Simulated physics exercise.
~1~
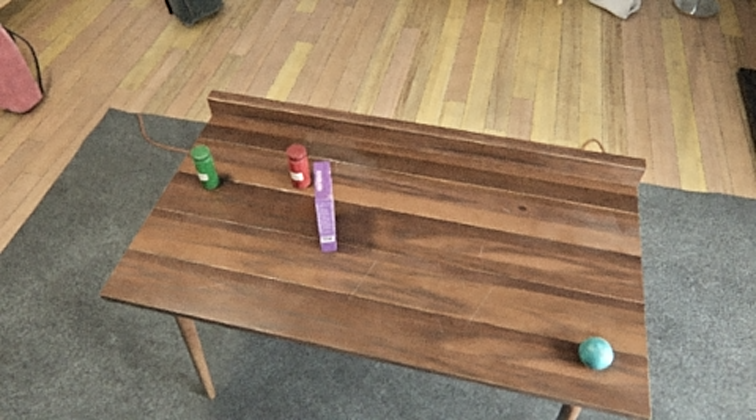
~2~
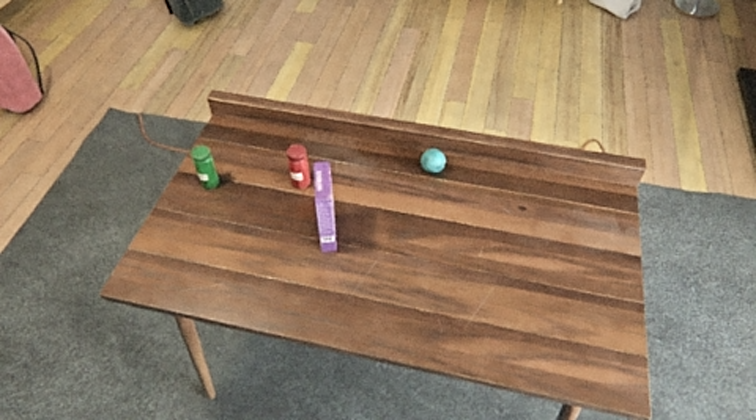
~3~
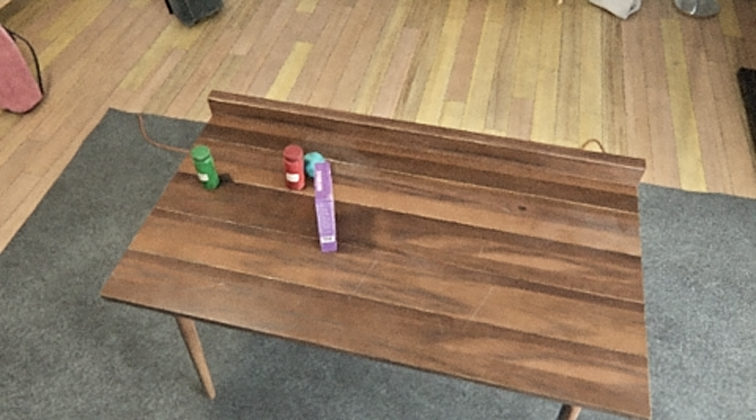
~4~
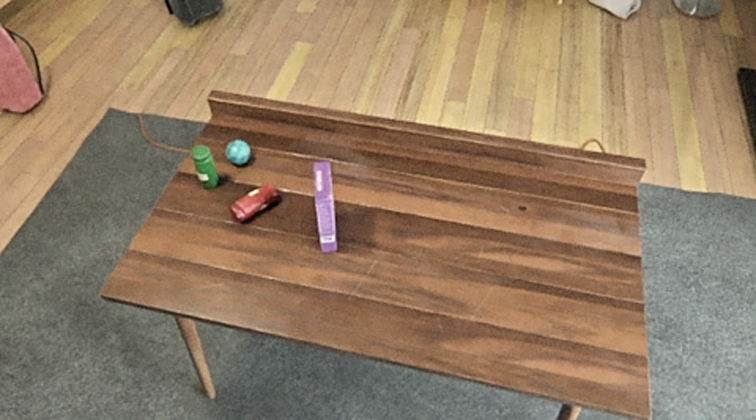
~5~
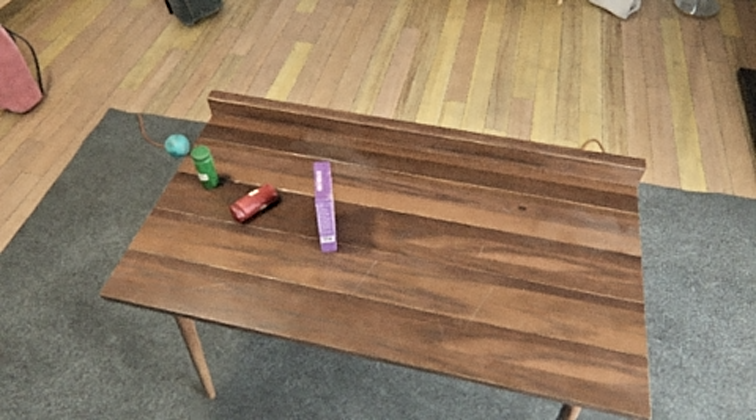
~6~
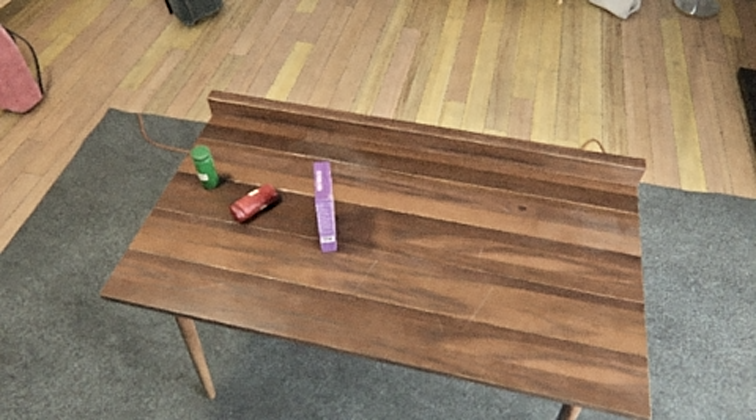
On a wooden table, a turquoise ball moves from the near right to the far rail, then travels left past a purple packet and a red shaker, which topples onto its side, before leaving the far left edge while the green shaker stays upright.
